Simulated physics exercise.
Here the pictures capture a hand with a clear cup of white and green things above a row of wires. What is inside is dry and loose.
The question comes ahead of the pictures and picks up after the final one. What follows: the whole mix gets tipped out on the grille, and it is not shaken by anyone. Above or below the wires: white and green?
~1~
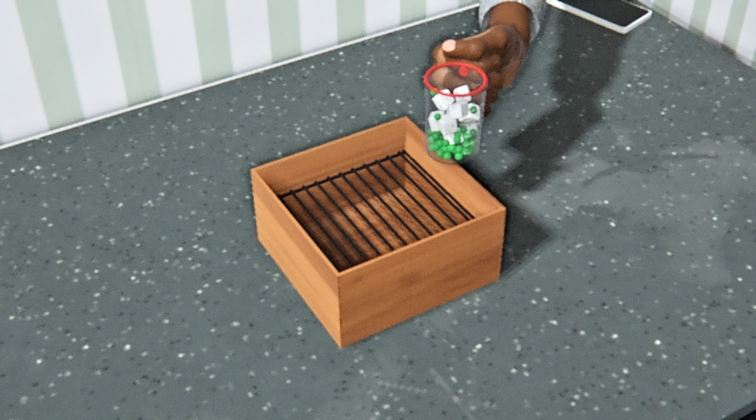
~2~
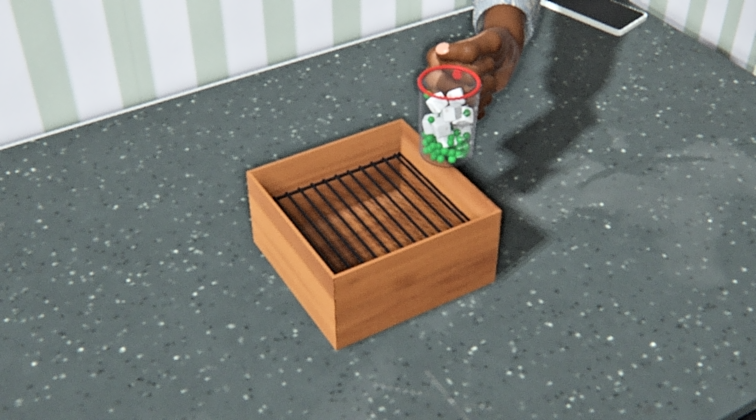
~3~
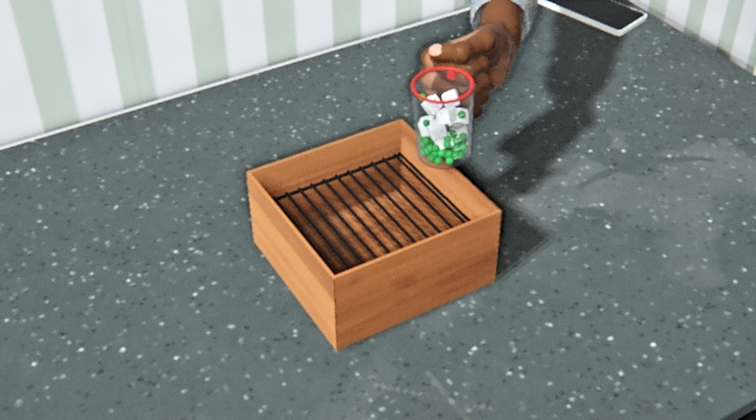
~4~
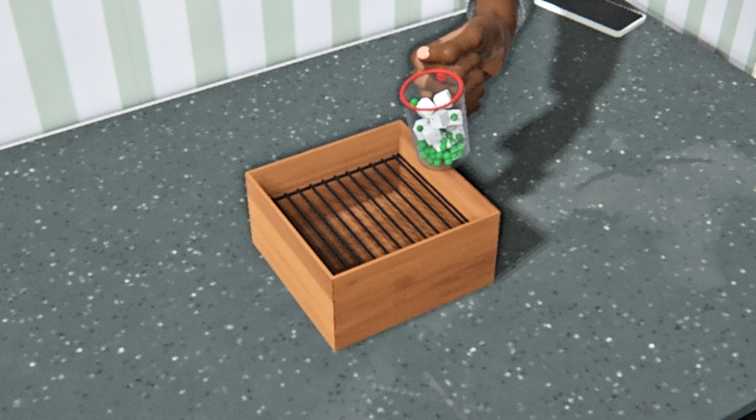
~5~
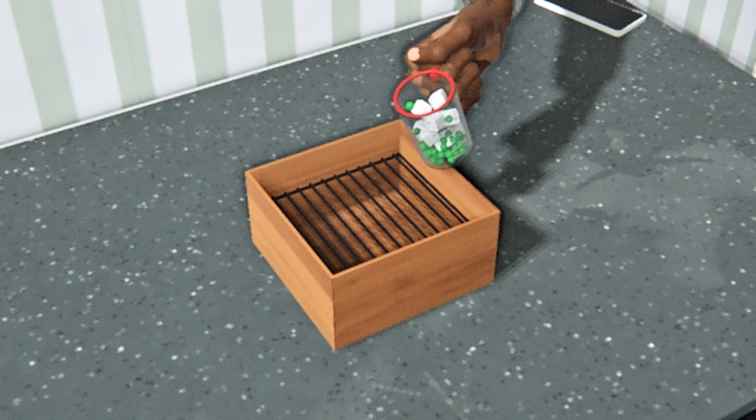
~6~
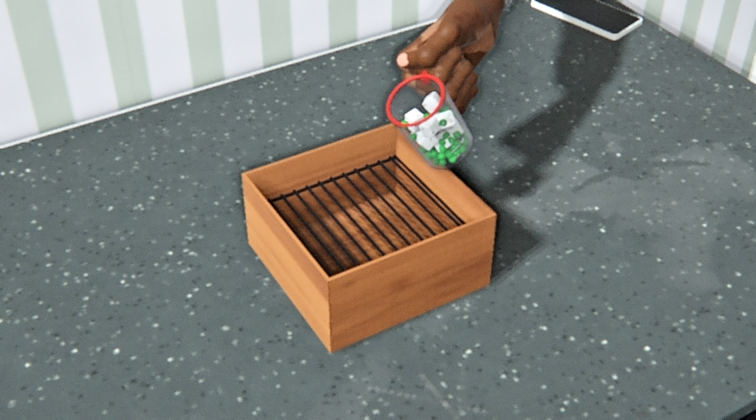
Once poured, the white ones are stopped by the grid and the green ones fall out below.
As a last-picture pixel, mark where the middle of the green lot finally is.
Its middle comes to rest at about (370, 253) in the final picture.
Then, 0.42 s past the last view, white ones, all in the cup; green ones, all in the cup.
Then, 0.86 s past the last view, white ones, all in the cup; green ones, all in the cup.
Then, 1.39 s past the last view, white ones, all on or over the wires; green ones, a stray few in the cup, most on or over the wires, about a quarter under the rack.
Finally, white ones, all on the wires, none under the rack; green ones, a stray few on the wires, nearly all under the rack.
